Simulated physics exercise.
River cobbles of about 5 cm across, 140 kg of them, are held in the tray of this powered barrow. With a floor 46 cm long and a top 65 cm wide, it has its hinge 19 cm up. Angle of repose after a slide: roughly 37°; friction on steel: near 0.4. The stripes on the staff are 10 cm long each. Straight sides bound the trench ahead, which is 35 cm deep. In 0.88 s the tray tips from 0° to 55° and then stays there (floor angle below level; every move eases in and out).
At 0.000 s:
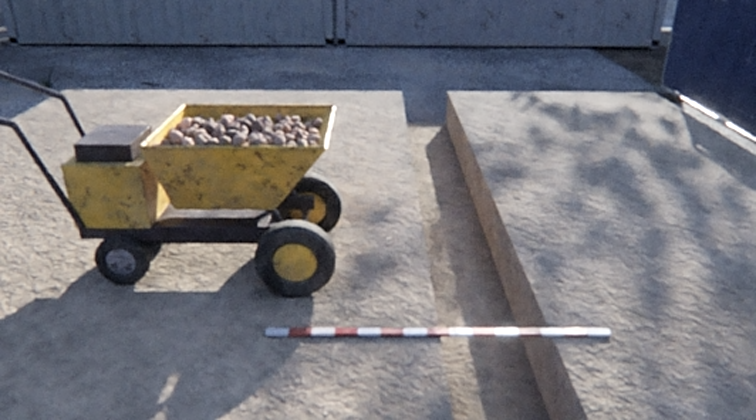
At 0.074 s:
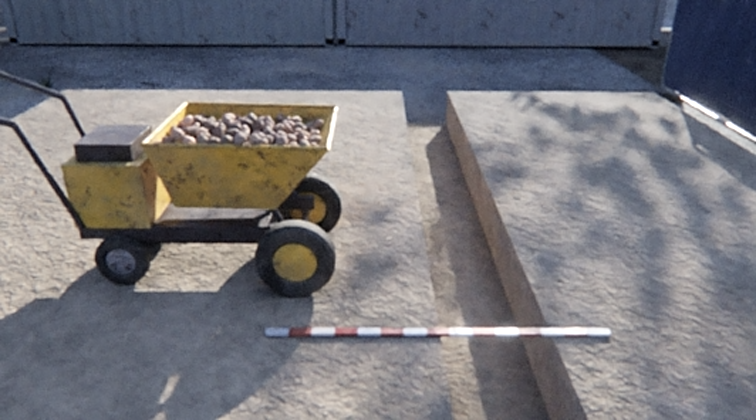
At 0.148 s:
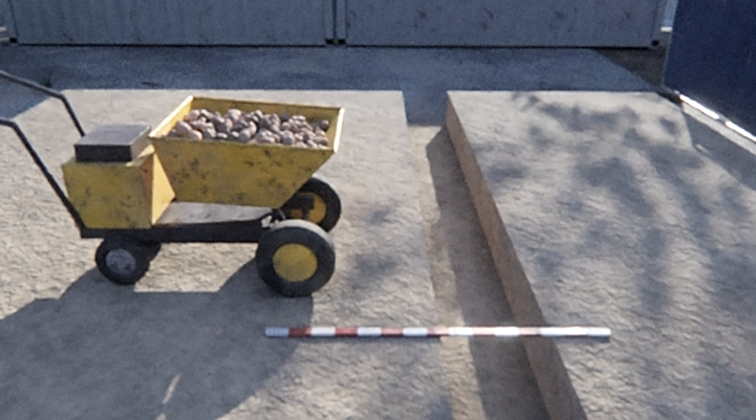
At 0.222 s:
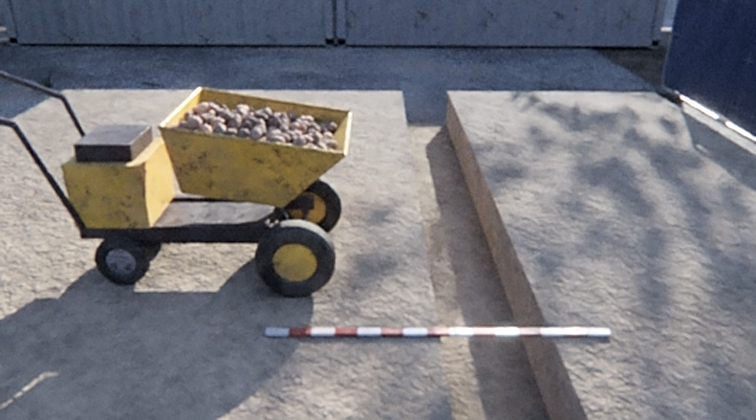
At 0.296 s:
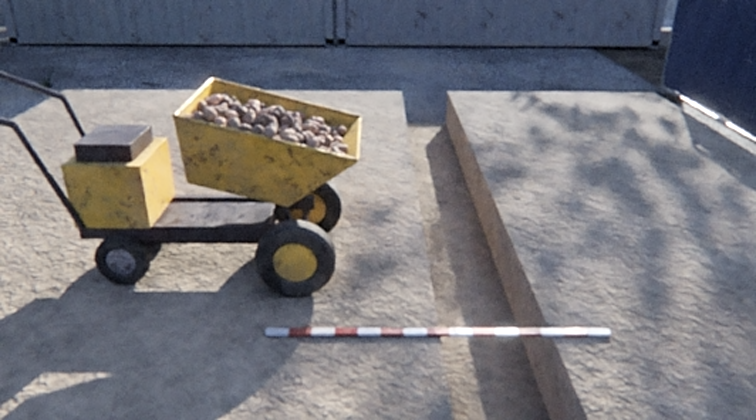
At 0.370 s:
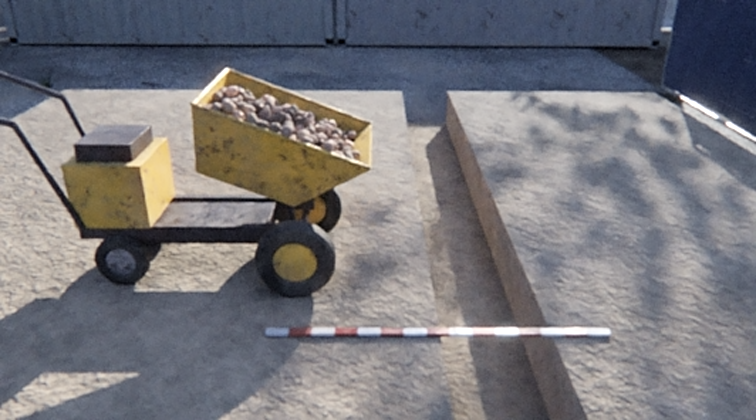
In this clip, a yellow powered barrow loaded with rounded stones stands left of a trench and a striped staff on the ground, and its tray tilts gradually forward to the right, the rear end rising while the wheels stay still.
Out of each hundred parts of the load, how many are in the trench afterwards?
About 52 out of 100.
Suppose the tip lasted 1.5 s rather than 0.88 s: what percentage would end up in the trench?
It'd be some 45 per cent.
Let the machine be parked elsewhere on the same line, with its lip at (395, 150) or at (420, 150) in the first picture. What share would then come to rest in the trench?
I'd expect some 40 per cent, then some 25.
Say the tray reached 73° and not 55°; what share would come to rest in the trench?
I'd expect around 100 in a hundred.
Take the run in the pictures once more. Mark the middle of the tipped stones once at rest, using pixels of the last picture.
Look at roughly (468, 310).
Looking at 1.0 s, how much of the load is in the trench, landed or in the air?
Around 5 per cent of it.
After 0.7 s the floor is at 46°; 100 % in the tray; the foremost stones are at (390, 181).
After 1.0 s the floor is at 55°; 92 % in the tray, 3 % short of the trench, 5 % in the trench; the foremost stones are at (453, 226).
After 1.3 s the floor is at 55°; 69 % in the tray, 3 % short of the trench, 28 % in the trench; the foremost stones are at (513, 315).
After 3.3 s the floor is at 55°; 46 % in the tray, 2 % short of the trench, 52 % in the trench; the foremost stones are at (512, 314).
